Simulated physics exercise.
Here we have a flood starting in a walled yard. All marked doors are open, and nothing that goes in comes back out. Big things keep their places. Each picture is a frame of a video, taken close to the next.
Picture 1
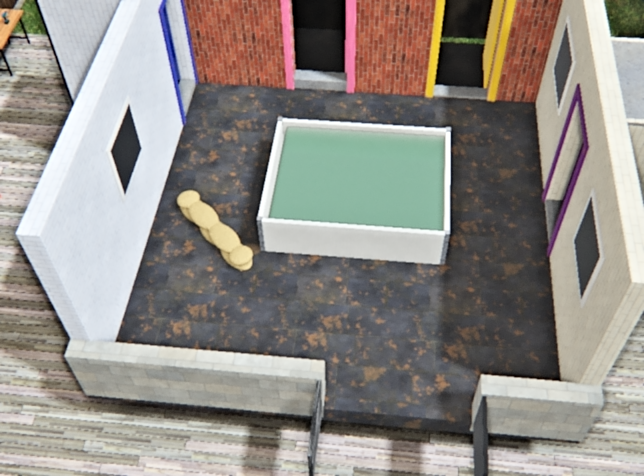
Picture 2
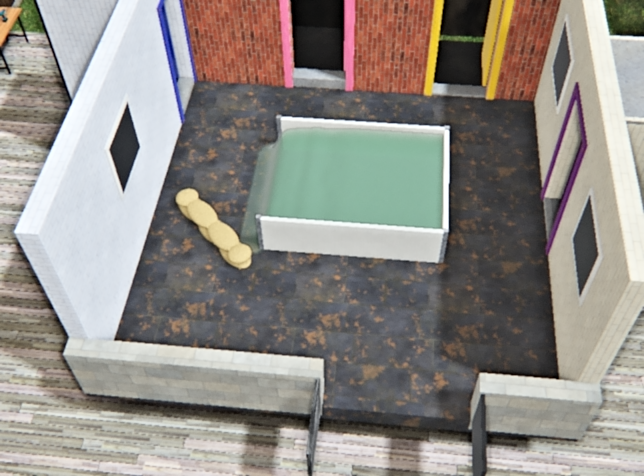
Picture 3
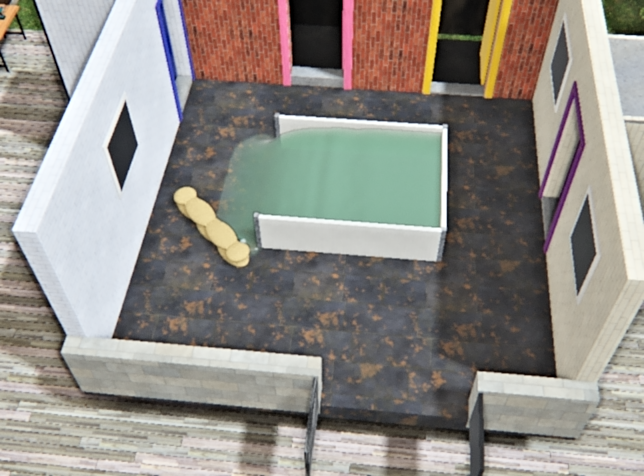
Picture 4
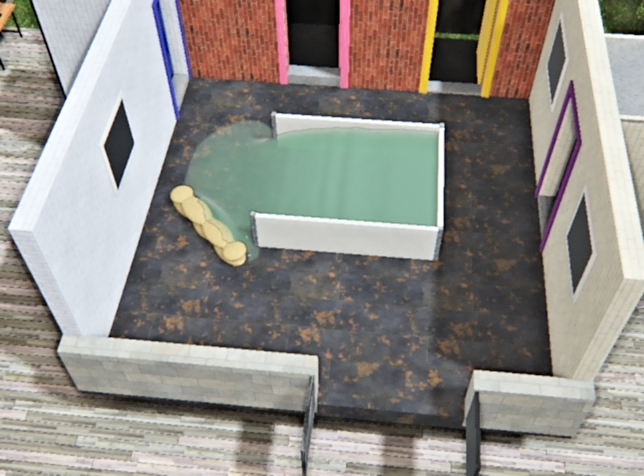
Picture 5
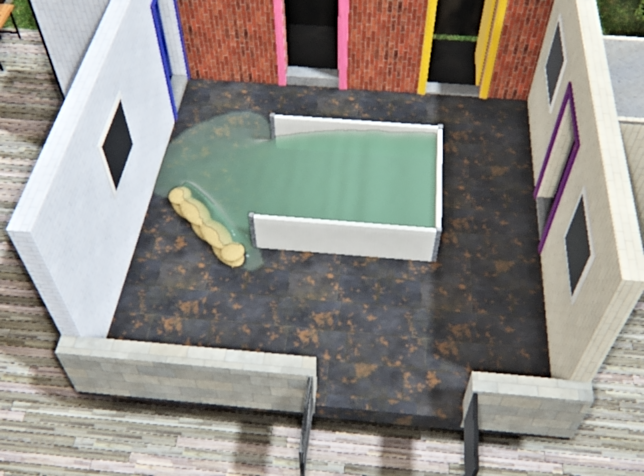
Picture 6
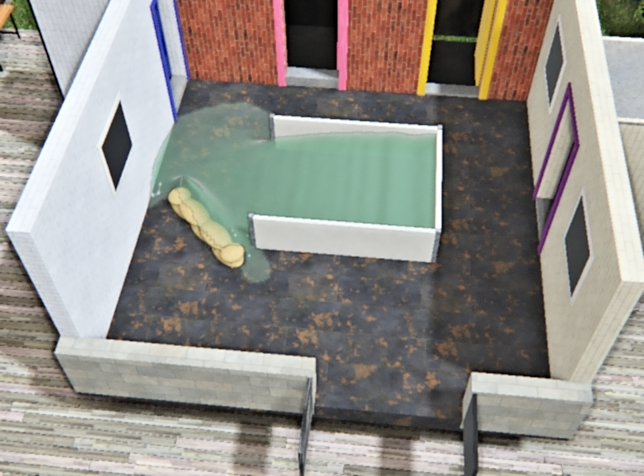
Green water pouring from the open left side of a white-walled tank, spreading across a dark floor around stacked tan sacks.
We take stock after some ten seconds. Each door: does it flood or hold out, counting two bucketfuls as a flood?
Yellow door floods, purple door holds out, blue door floods, pink door holds out.
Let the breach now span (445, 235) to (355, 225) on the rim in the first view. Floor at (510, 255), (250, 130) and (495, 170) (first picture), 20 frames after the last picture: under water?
In turn: Under water, no water, dry.
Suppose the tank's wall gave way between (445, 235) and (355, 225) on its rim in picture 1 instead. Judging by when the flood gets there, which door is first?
The purple door.
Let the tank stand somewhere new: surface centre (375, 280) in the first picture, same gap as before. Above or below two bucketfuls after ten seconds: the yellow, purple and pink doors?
Lab note - yellow door remains within bounds; purple door remains within bounds; pink door remains within bounds.
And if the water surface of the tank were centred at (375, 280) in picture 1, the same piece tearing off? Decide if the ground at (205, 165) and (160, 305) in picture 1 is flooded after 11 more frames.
In that order: Covered, under water.
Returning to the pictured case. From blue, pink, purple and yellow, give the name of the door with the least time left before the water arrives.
First in line is the one in blue.
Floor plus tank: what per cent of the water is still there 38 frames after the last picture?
I'd say around 90 per cent.
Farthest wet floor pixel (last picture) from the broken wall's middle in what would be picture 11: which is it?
Somewhere close to (187, 84).
A moment on, water covers 25 % of the floor; the yellow door not reached, the purple door not reached, the blue door wet at the sill, nothing in, the pink door not reached.
Next, water covers 40 % of the floor; the yellow door not reached, the purple door not reached, the blue door over two buckets in, the pink door wet at the sill, nothing in.
Then, water covers 70 % of the floor; the yellow door wet at the sill, nothing in, the purple door not reached, the blue door far over two buckets in, the pink door wet at the sill, nothing in.
Later, water covers 90 % of the floor; the yellow door under two buckets in, the purple door wet at the sill, nothing in, the blue door far over two buckets in, the pink door wet at the sill, nothing in.
In the end, water covers 95 % of the floor; the yellow door over two buckets in, the purple door under two buckets in, the blue door far over two buckets in, the pink door wet at the sill, nothing in.
